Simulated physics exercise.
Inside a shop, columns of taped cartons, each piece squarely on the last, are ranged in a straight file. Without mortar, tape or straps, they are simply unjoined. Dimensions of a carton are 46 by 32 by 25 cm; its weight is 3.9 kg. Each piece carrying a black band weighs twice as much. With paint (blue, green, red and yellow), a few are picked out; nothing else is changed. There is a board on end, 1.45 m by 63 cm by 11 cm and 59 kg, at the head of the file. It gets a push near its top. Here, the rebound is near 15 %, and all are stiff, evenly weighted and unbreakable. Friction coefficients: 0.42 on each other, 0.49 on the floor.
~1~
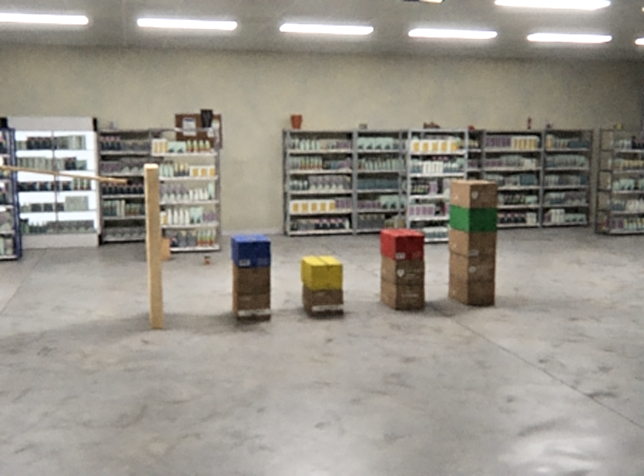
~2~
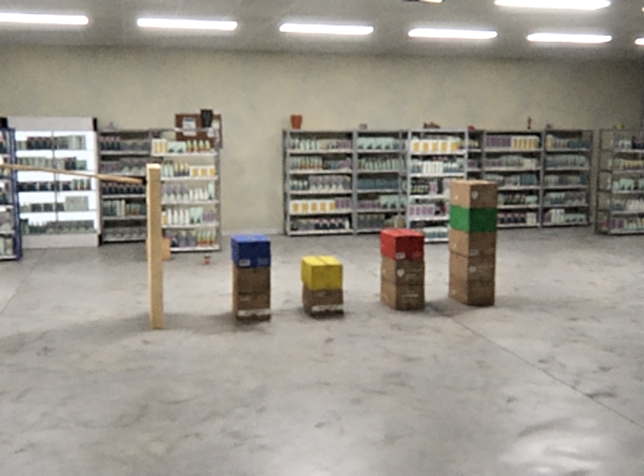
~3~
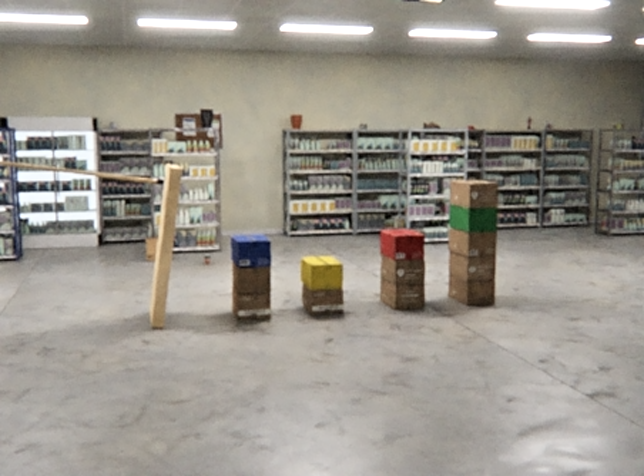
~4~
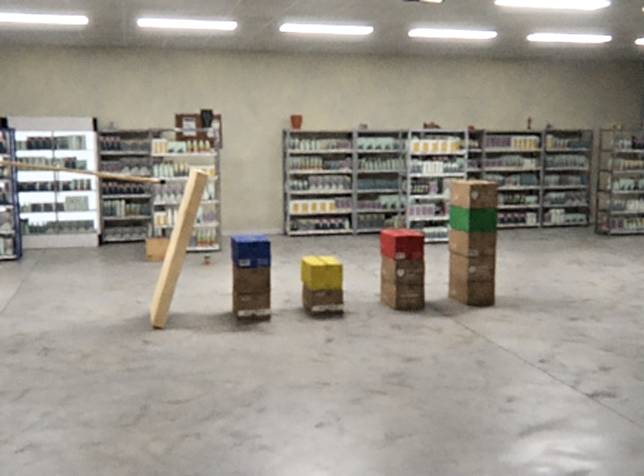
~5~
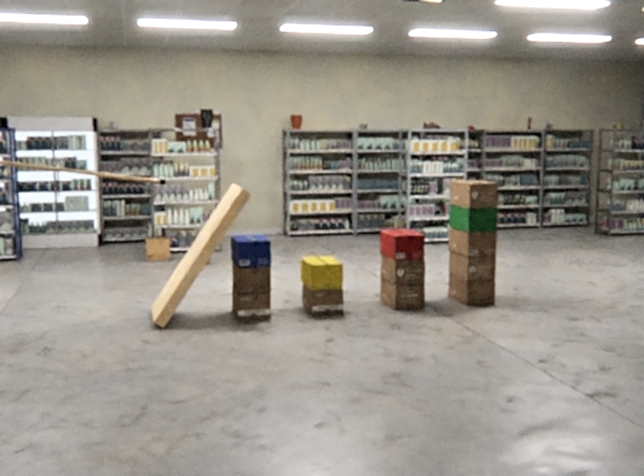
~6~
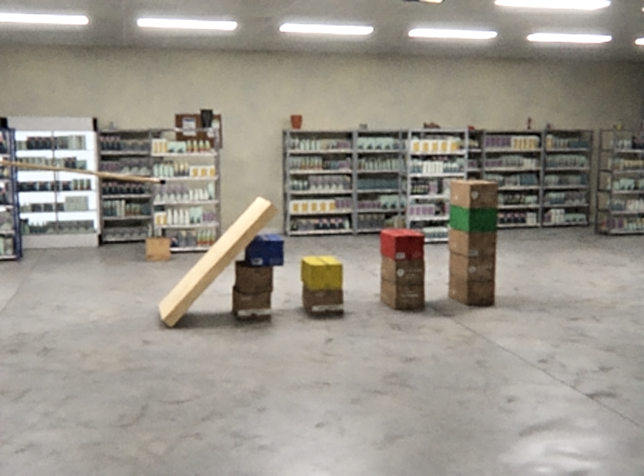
Wooden board tipping rightward after a pole pushes near its top, leaning into the first carton column and shifting its blue carton right.
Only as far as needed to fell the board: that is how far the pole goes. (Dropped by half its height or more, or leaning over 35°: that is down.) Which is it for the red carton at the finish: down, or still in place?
Still in place.
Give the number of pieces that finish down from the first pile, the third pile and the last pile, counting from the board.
From the board: The first has 3, the third 0, the last 0.
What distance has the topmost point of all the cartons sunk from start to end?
By about 0 cm, start to end.
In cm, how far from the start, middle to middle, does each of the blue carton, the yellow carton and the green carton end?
Shift in cm - blue: 90; yellow: 60; green: 0.
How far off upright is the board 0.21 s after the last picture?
It's tipped some 55 degrees away from upright by then.
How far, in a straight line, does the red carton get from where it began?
Roughly 5 cm away.
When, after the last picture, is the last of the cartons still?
It all settles by about 1.0 s.
Then, 0.21 s after the last picture, board 56° from upright; none of the 13 cartons down, 3 disturbed; red carton unmoved; blue carton leaning 25°.
Then, 0.41 s after the last picture, board 66° from upright; 3 of the 13 cartons down; red carton unmoved; blue carton leaning 56°, 16 cm lower.
At rest, board 65° from upright; 4 of the 13 cartons down; red carton shifted 33 mm; blue carton on its side; green carton unmoved. As the last picture would show them, middles, red carton near (405, 244), blue carton near (341, 268).
